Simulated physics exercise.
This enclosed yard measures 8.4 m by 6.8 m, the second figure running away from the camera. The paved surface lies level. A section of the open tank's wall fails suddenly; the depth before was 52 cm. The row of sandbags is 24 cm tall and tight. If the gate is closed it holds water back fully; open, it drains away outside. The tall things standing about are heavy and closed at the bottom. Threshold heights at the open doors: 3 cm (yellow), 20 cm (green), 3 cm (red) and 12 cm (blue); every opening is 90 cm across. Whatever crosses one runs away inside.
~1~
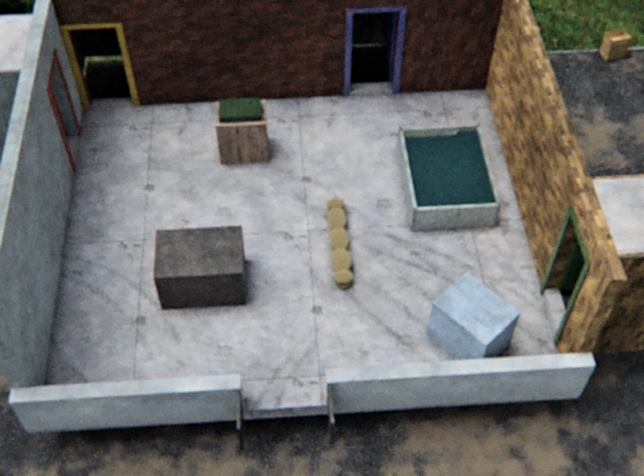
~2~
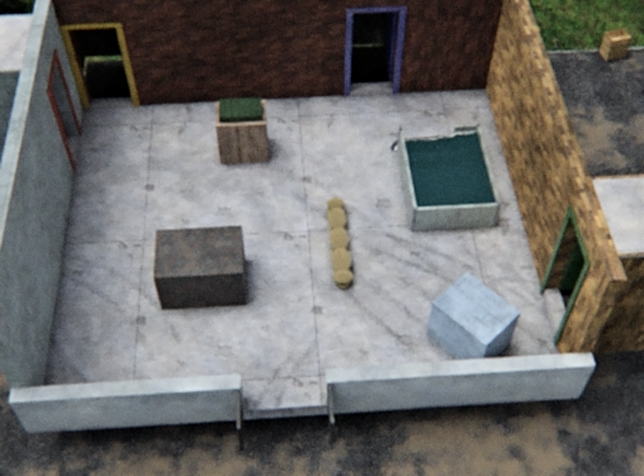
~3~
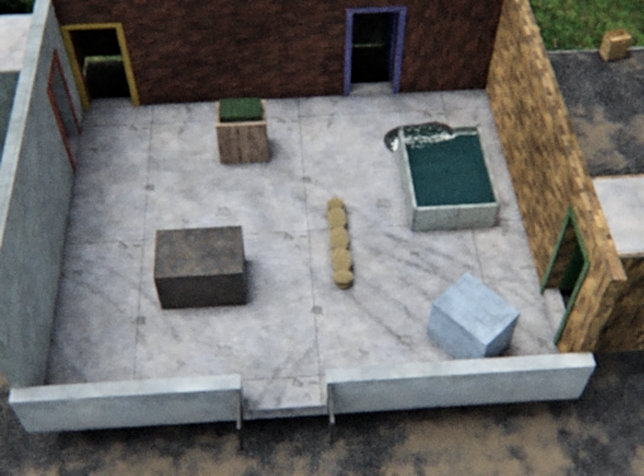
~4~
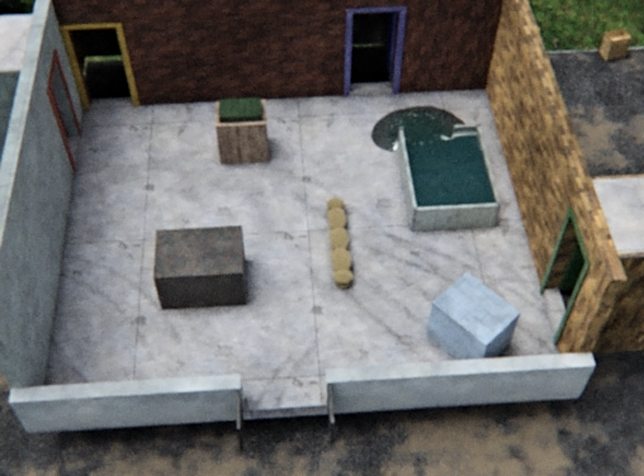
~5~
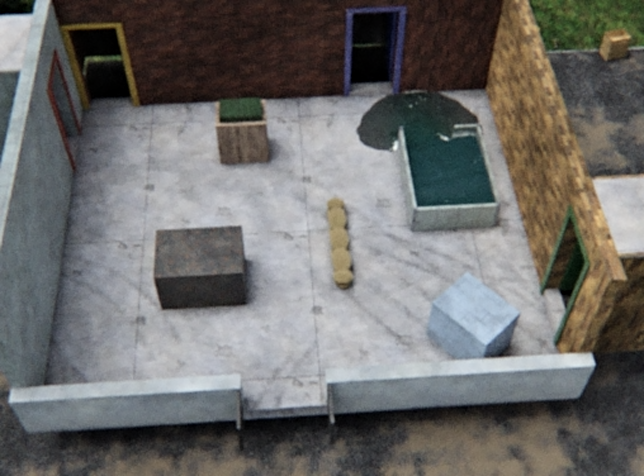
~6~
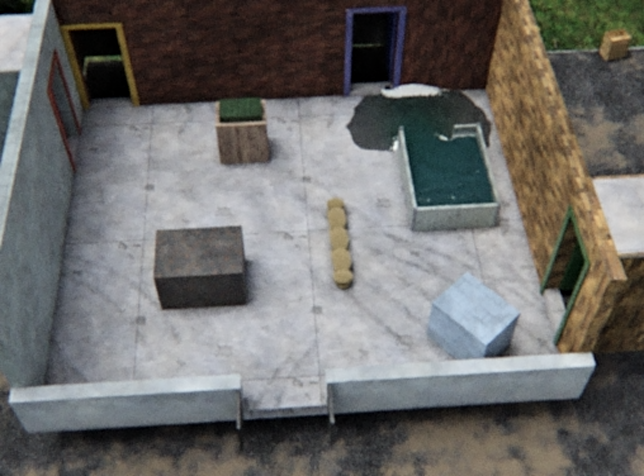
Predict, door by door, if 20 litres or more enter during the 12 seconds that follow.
The water let in: At the yellow door it exceeds the limit; at the green door it stays under the limit; at the red door it passes the limit; at the blue door it passes the limit.
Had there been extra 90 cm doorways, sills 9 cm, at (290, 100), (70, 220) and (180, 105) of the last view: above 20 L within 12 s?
In that order: Under, under, not over.
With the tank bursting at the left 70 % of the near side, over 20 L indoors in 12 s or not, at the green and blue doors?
Then: Green not over, blue below.
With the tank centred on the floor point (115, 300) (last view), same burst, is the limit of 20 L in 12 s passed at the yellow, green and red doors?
Against that limit: Yellow over, green not over, red past it.
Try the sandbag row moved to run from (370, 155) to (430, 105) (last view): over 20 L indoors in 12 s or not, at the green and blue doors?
Then: Green not over, blue below.
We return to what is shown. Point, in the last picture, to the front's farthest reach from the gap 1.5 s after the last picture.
Around (224, 107).
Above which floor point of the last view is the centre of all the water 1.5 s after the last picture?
Near (425, 152).
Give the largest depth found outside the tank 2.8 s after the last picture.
Up to some 18 cm.
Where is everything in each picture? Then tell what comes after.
Still water, 52 cm deep, in the open tank at (448, 168), in the first frame.
Water pours out on the open tank's far side and has run 0.6 m, to (396, 145); typically 6 cm deep outside, 52 cm at the open tank's back, in the second frame.
Water pours out on the open tank's far side and has run 0.8 m, to (391, 135); typically 8 cm deep outside, 52 cm at the open tank's back, in the third frame.
Water pours out on the open tank's far side and has run 1.2 m, to (431, 110); typically 6 cm deep outside, 52 cm at the open tank's back, in the fourth frame.
The front is at (433, 93), 1.7 m from the gap on the open tank's far side; 2.6 m2 of floor is under water; 50 cm left at the back of the open tank, in the fifth frame.
The front is at (371, 96), 1.9 m from the gap on the open tank's far side; 3.1 m2 of floor is under water; 45 cm left at the back of the open tank, in the sixth frame.
Then, 0.7 s after the last picture water covers 10 % of the floor and is deepest (31 cm) near (414, 98); yellow door not reached, green door not reached, red door not reached, blue door 24 cm at the sill, 13 L in.
Then, 1.5 s after the last picture water covers 15 % of the floor and is deepest (32 cm) near (482, 95); yellow door not reached, green door not reached, red door not reached, blue door 23 cm at the sill, 55 L in.
Then, 2.8 s after the last picture water covers 25 % of the floor and is deepest (18 cm) near (482, 95); yellow door 2 cm at the sill, 0 L in, green door not reached, red door not reached, blue door 16 cm at the sill, 88 L in.
Then, 6.3 s after the last picture water covers 45 % of the floor and is deepest (11 cm) near (491, 371); yellow door 6 cm at the sill, 16 L in, green door 2 cm at the sill, 0 L in, red door 7 cm at the sill, 36 L in, blue door 8 cm at the sill, 97 L in.
Then, 11.3 s after the last picture water covers 75 % of the floor and is deepest (6 cm) near (537, 378); yellow door 5 cm at the sill, 41 L in, green door 5 cm at the sill, 0 L in, red door 4 cm at the sill, 65 L in, blue door 4 cm at the sill, 97 L in.
